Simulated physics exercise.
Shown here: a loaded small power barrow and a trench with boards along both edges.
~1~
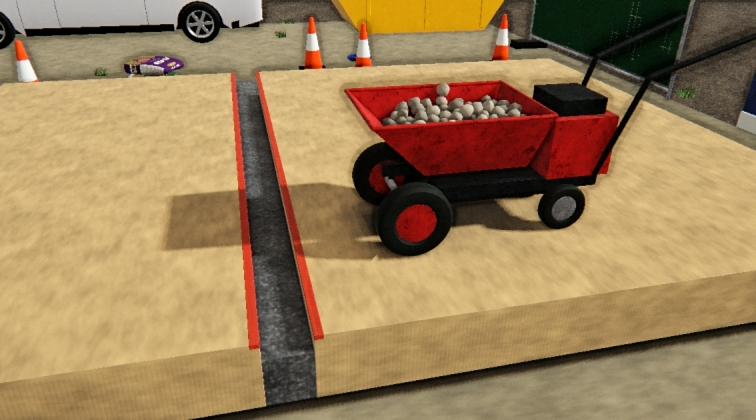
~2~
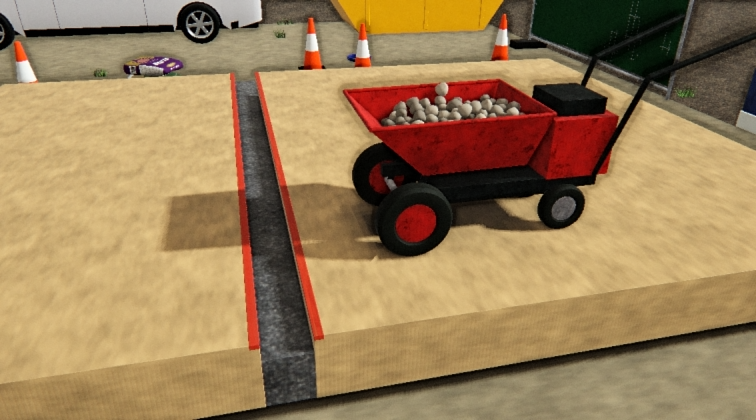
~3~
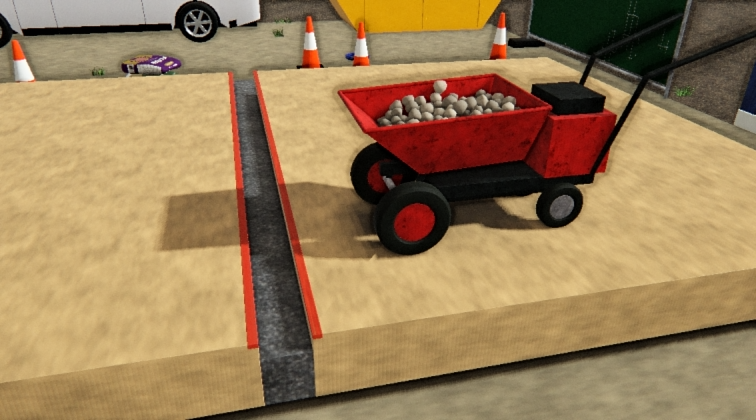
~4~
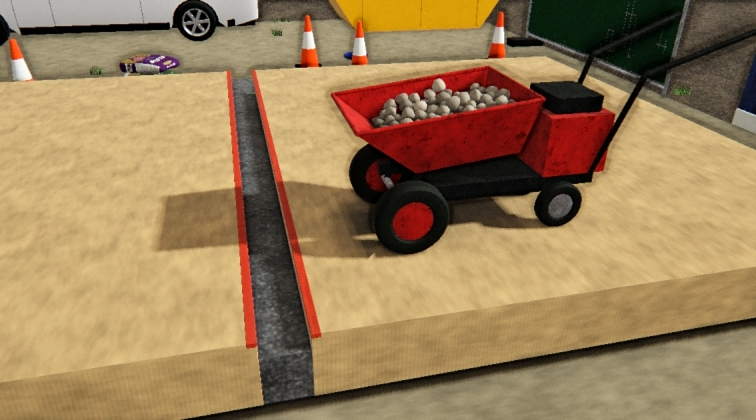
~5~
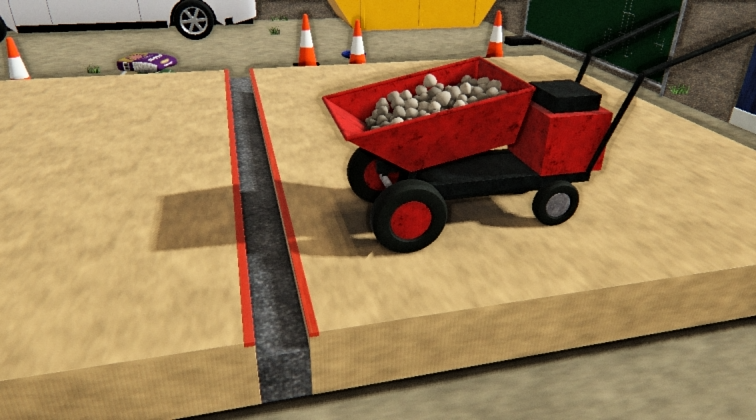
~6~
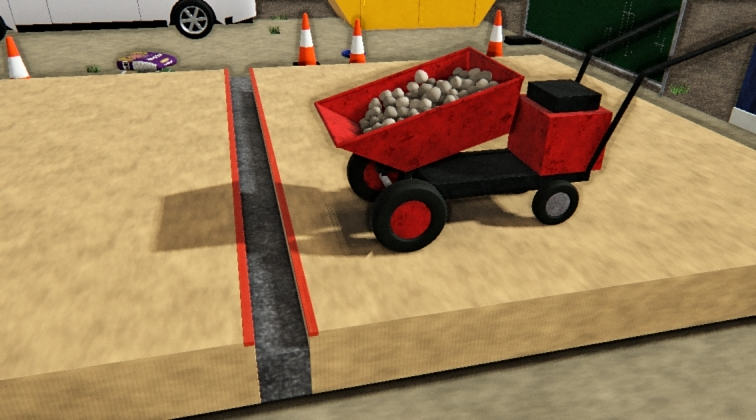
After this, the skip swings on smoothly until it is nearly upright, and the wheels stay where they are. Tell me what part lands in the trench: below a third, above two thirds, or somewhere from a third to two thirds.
I would say somewhere from a third to two thirds.
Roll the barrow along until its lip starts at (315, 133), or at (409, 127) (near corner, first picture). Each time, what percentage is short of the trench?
About 0 %, then 20 %.
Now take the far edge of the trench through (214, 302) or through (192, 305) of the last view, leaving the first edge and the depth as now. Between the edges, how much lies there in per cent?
In order: 80 per cent, then 80 per cent.
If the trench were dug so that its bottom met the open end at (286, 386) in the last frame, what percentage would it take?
The share would be around 80 per cent.
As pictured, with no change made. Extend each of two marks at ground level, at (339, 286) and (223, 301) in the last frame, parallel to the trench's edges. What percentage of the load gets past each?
Close to 80 and 20 per cent respectively.
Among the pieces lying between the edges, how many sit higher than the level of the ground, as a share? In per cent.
Roughly 40 %.
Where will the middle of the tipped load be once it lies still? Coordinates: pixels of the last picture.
Roughly pixel (254, 235).
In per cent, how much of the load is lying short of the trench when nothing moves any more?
Result: Some 0 % of the load.
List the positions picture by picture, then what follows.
Lip of the skip (373, 129), level; top of the load (472, 120), river pebbles; first edge of the trench (309, 293); far edge (251, 301), the trench under half as wide as the skip, and shallow for its width, in the first frame.
Lip of the skip (371, 130), level; top of the load (471, 119), in the second frame.
Lip of the skip (365, 131), tipped barely; top of the load (467, 115), in the third frame.
Lip of the skip (358, 135), tipped a little; top of the load (471, 108), in the fourth frame.
Lip of the skip (347, 139), tipped a little; top of the load (463, 102), in the fifth frame.
Lip of the skip (338, 146), tipped clearly; top of the load (465, 99); first edge of the trench (304, 290); far edge (245, 298), in the sixth frame.
Just after the last frame, skip tipped steeply; every one in the skip.
A moment on, skip tipped right over; roughly a third in the skip; just a few short of the trench; roughly half in or heaped over the trench; about a tenth beyond it; just a few falling.
Further on, skip tipped right over; roughly a quarter in the skip; just a few short of the trench; roughly half in or heaped over the trench; roughly a quarter beyond it.
When it is over, skip tipped right over; roughly a quarter in the skip; just a few short of the trench; roughly half in or heaped over the trench; roughly a quarter beyond it.
